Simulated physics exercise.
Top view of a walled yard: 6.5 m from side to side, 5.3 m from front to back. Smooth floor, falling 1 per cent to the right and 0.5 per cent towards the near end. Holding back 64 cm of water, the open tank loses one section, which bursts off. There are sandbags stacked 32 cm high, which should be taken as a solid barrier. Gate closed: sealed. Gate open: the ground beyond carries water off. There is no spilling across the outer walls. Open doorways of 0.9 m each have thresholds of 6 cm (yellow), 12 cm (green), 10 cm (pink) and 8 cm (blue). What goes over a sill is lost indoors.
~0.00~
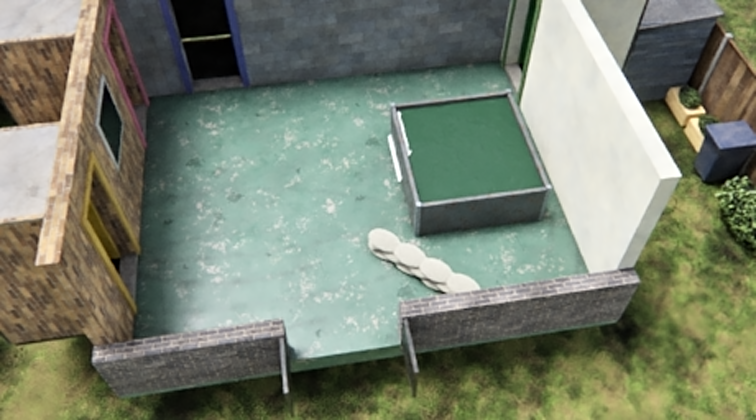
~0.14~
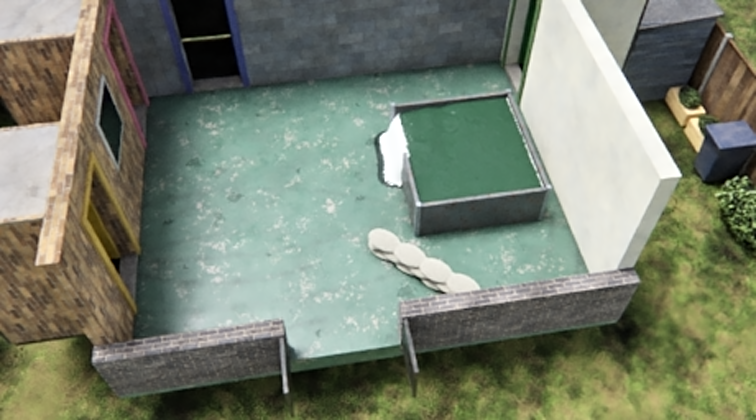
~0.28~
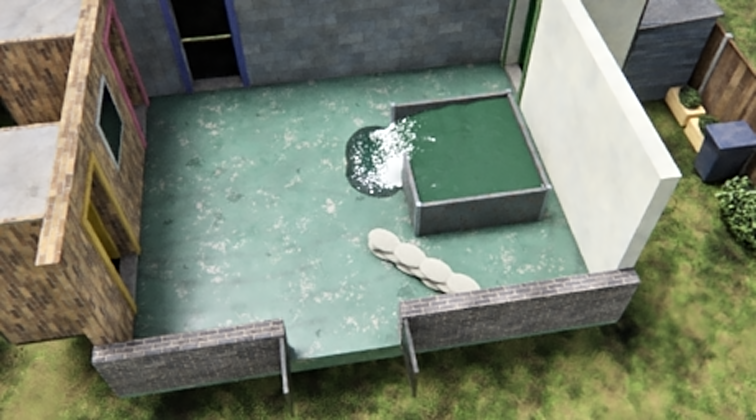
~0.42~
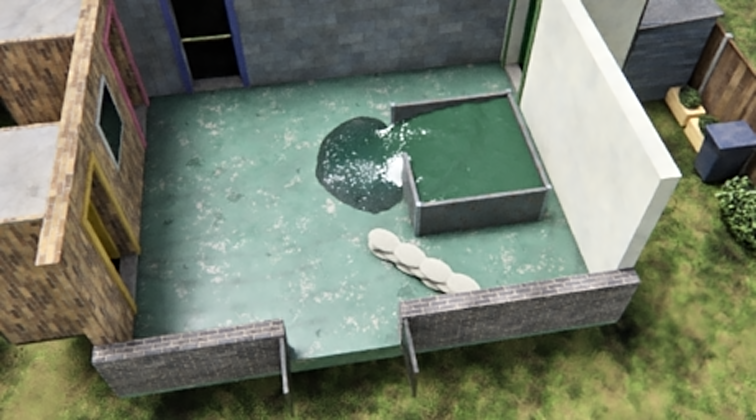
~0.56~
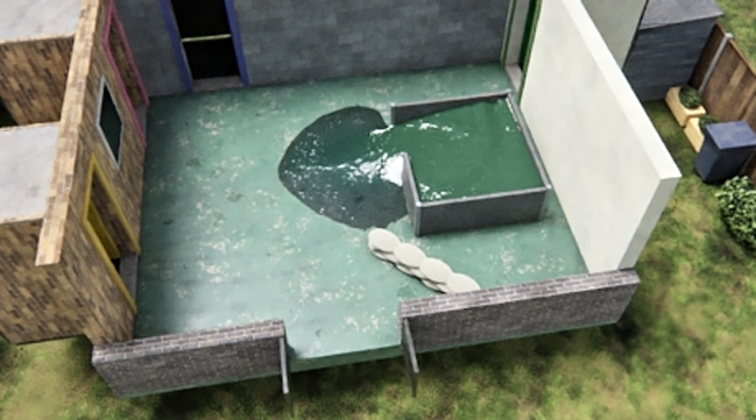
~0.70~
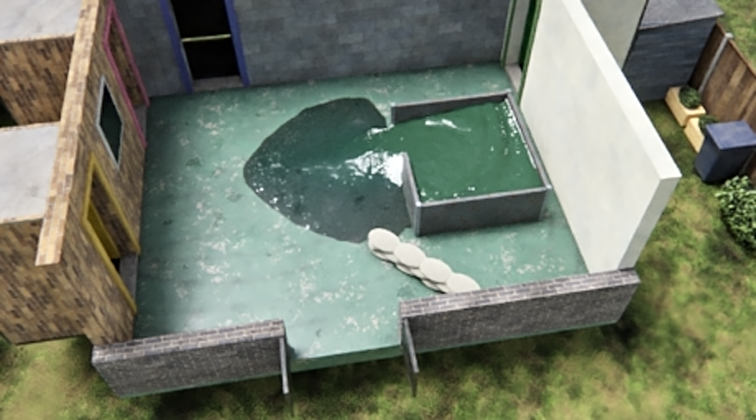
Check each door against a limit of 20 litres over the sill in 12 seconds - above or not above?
My prediction: Yellow door: Beyond the limit; green door: Short of the limit; pink door: Beyond the limit; blue door: Beyond the limit.
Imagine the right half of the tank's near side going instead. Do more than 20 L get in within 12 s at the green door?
So, green door: Within bounds.
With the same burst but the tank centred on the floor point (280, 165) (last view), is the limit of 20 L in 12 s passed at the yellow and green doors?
Lab note: Yellow door limit not exceeded; green door limit not exceeded.
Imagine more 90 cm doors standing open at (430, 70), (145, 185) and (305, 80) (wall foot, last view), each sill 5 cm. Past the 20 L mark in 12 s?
First doorway falls short, second gets there, third gets there.
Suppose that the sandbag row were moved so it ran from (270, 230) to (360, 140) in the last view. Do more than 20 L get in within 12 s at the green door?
Against that limit the green door lands on the low side.
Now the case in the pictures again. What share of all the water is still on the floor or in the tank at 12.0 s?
I'd put it at some 78 percent still there.
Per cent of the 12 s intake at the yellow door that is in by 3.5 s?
By that time, around 35 per cent.
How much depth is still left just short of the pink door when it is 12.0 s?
It comes to near 4.0 cm.
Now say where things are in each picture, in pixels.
In the first frame, still water, 64 cm deep, in the open tank at (466, 148).
In the second frame, the front is at (384, 136), 0.6 m from the gap at (400, 149); 0.3 m2 of floor is under water; 64 cm left at the back of the open tank.
In the third frame, water pours out at (400, 151) and has run 0.9 m, to (354, 180); typically 10 cm deep outside, 64 cm at the open tank's back.
In the fourth frame, water pours out at (400, 152) and has run 1.3 m, to (323, 178); typically 7 cm deep outside, 64 cm at the open tank's back.
In the fifth frame, the front is at (286, 180), 1.9 m from the gap at (400, 152); 3.4 m2 of floor is under water; 63 cm left at the back of the open tank.
In the sixth frame, water pours out at (400, 151) and has run 2.5 m, to (248, 170); typically 4 cm deep outside, 58 cm at the open tank's back.
After 1.4 s water covers 40 % of the floor and is deepest (33 cm) near (385, 154); yellow door not reached, green door not reached, pink door not reached, blue door not reached.
After 2.2 s water covers 55 % of the floor and is deepest (37 cm) near (149, 99); yellow door 13 cm at the sill, 1 L in, green door not reached, pink door 18 cm at the sill, 6 L in, blue door 13 cm at the sill, 4 L in.
After 3.5 s water covers 60 % of the floor and is deepest (24 cm) near (132, 367); yellow door 12 cm at the sill, 31 L in, green door not reached, pink door 22 cm at the sill, 82 L in, blue door 12 cm at the sill, 14 L in.
After 7.0 s water covers 75 % of the floor and is deepest (16 cm) near (434, 311); yellow door 9 cm at the sill, 60 L in, green door 2 cm at the sill, 0 L in, pink door 8 cm at the sill, 124 L in, blue door 8 cm at the sill, 55 L in.
After 12.0 s water covers 95 % of the floor and is deepest (11 cm) near (399, 328); yellow door 6 cm at the sill, 84 L in, green door 7 cm at the sill, 0 L in, pink door 4 cm at the sill, 125 L in, blue door 5 cm at the sill, 56 L in.
